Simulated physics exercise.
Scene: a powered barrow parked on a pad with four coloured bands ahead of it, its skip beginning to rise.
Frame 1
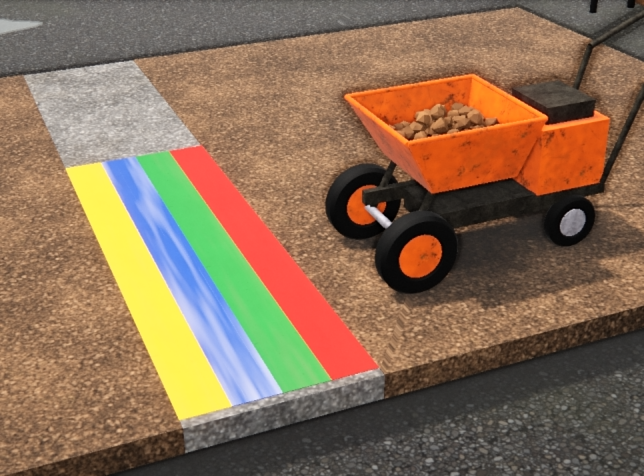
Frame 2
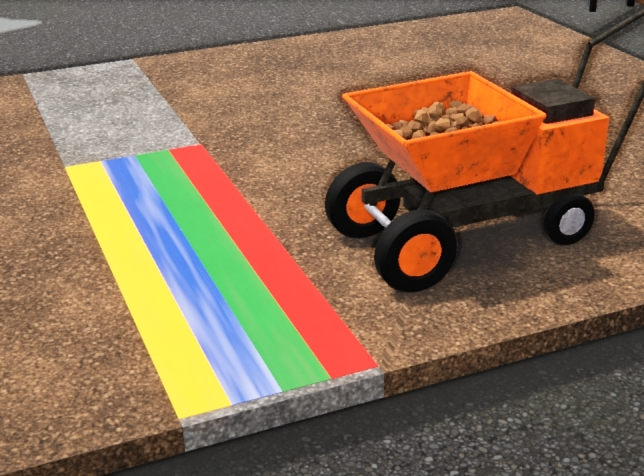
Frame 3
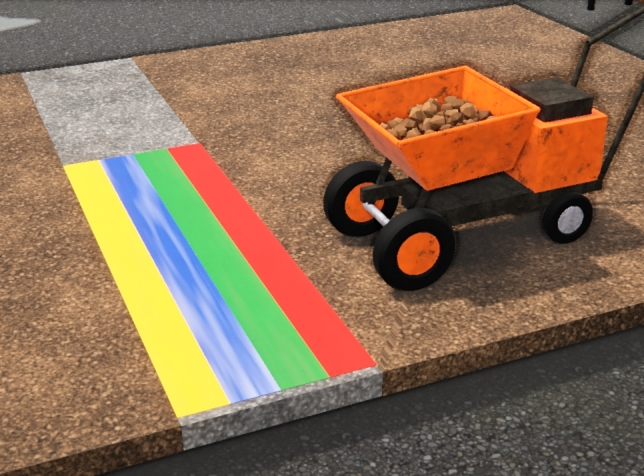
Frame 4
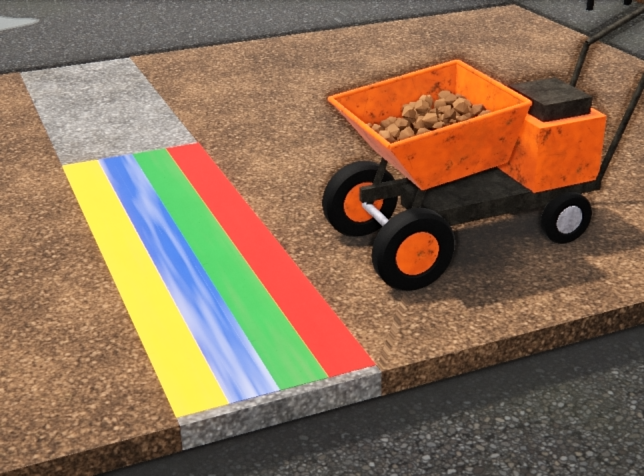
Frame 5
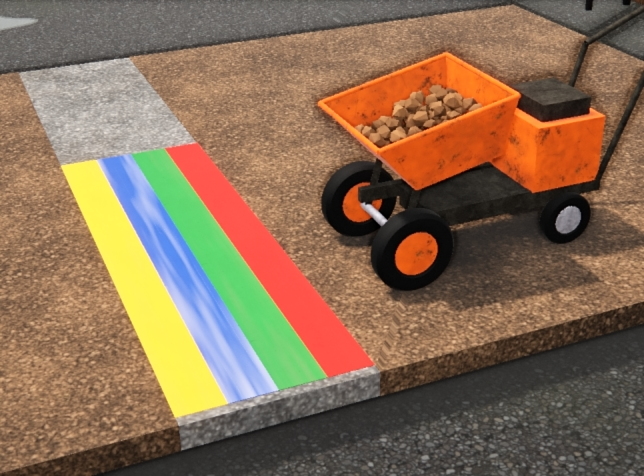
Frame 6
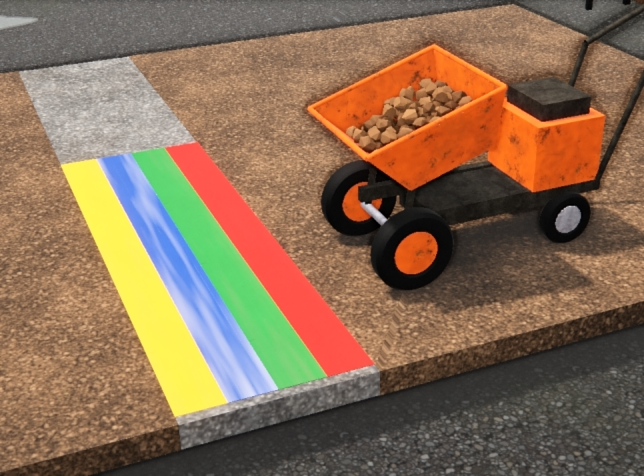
The orange skip of a small barrow, loaded with brown clods, slowly tilted forward to the left, its back edge rising, while the wheels stayed still beside red, green, blue and yellow bands.
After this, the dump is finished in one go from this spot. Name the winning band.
The green band.
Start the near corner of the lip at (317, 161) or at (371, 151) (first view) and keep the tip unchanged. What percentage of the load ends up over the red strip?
The first spot yields roughly 0 percent, the second roughly 0 percent.
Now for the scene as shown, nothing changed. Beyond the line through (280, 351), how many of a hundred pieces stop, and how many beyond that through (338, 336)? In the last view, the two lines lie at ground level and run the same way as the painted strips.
Result, first then second: 60 %, 100 %.
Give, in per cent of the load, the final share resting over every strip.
Approximate shares - red strip 15, green strip 45, blue strip 25, yellow strip 10.
Soon after the last picture, skip tipped steeply; all in the skip.
A little later, skip tipped right over; nearly all in the skip; a stray few over the red strip; a stray few over the green strip; a stray few over the blue strip.
Later still, skip tipped right over; about a quarter in the skip; a small part over the red strip; about a third over the green strip; about a quarter over the blue strip; a small part over the yellow strip; a stray few off the paint.
By the end, skip tipped right over; about a quarter over the red strip; about half over the green strip; about a quarter over the blue strip; a small part over the yellow strip; a stray few off the paint.
